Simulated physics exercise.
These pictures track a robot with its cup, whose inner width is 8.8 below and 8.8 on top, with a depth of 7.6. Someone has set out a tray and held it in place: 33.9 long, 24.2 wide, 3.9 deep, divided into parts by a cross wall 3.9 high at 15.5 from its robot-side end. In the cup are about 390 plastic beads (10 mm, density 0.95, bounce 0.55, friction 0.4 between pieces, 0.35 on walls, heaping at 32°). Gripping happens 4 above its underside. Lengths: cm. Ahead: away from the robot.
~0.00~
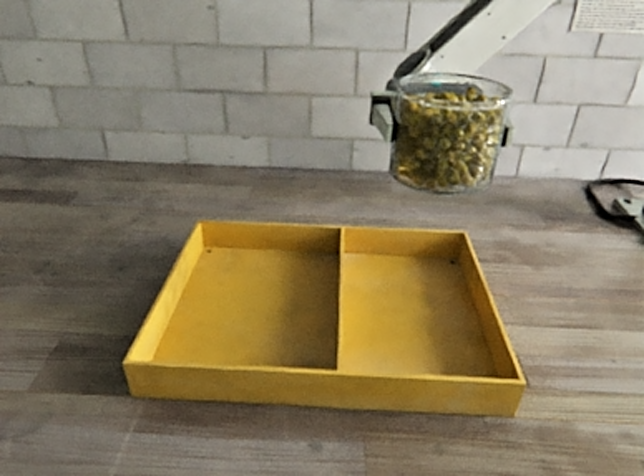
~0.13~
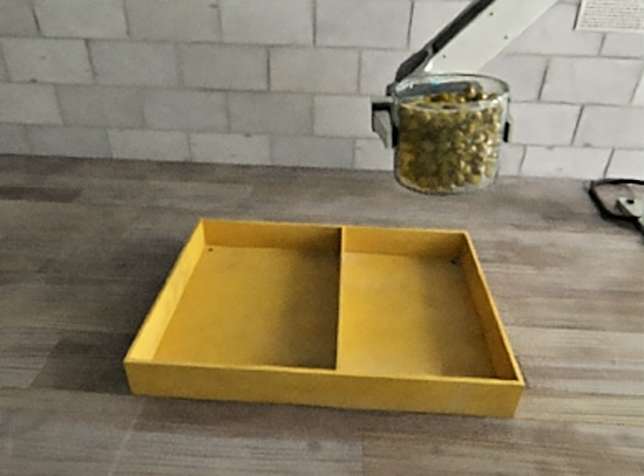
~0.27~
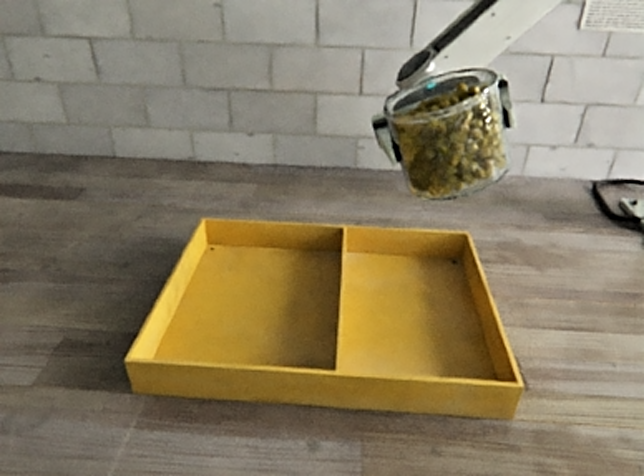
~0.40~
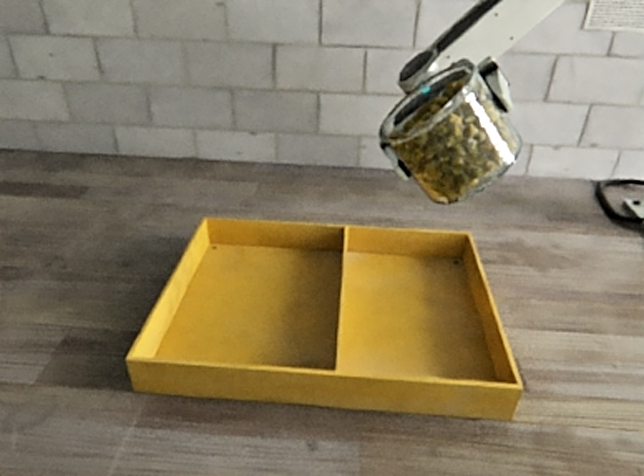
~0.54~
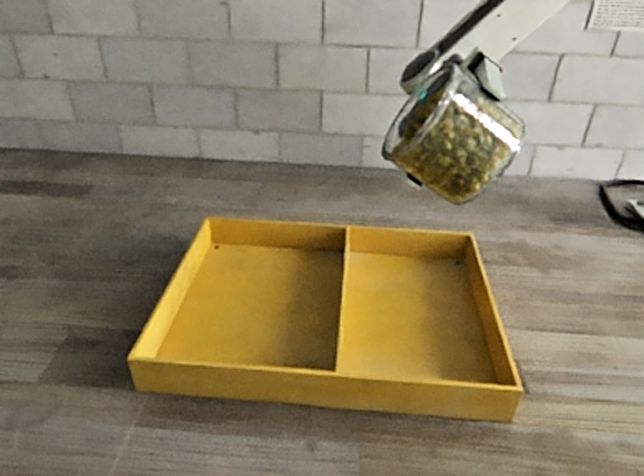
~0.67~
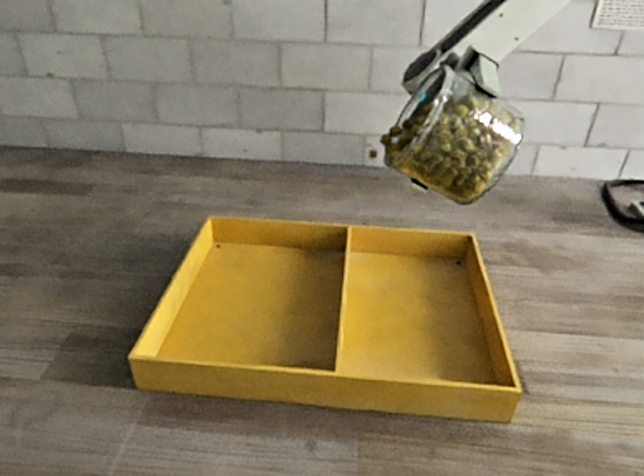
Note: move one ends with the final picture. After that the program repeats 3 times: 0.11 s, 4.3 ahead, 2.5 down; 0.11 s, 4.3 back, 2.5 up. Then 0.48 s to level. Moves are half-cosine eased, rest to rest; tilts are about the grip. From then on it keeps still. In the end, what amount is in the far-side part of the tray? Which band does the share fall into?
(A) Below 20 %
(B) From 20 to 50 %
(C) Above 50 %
B.
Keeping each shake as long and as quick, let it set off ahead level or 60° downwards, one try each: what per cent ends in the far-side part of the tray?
Estimates, in order: 55 % then 25 %.
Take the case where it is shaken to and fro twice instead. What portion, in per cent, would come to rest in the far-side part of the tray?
I'd expect close to 25 per cent then.
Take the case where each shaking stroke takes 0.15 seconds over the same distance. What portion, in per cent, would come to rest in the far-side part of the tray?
About 20 per cent, then.
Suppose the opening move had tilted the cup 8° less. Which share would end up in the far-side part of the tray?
Some 25 %.
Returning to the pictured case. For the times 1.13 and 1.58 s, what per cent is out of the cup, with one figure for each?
First it's 30 percent, and after that 40 percent.
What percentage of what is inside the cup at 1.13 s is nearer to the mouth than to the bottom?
Some 40 percent is in that half.
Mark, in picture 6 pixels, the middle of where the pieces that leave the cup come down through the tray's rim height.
Around (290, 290).
By 1.13 s, tilted 63° forward, highest piece 25 above the table; 278 in the cup, 65 in the far-side part, 9 in the robot-side part, 42 in flight or on a rim.
By 1.58 s, tilted 29° forward, highest piece 24 above the table; 227 in the cup, 133 in the far-side part, 23 in the robot-side part, 7 on the table or floor, 4 in flight or on a rim.
By 2.01 s, level, highest piece 24 above the table; 227 in the cup, 135 in the far-side part, 24 in the robot-side part, 8 on the table or floor.
By 3.06 s, level, highest piece 24 above the table; 227 in the cup, 135 in the far-side part, 24 in the robot-side part, 8 on the table or floor.
Final count, 227 in the cup, 135 in the far-side part, 24 in the robot-side part, 8 on the table or floor. That is 34 % in the far-side part of the tray.
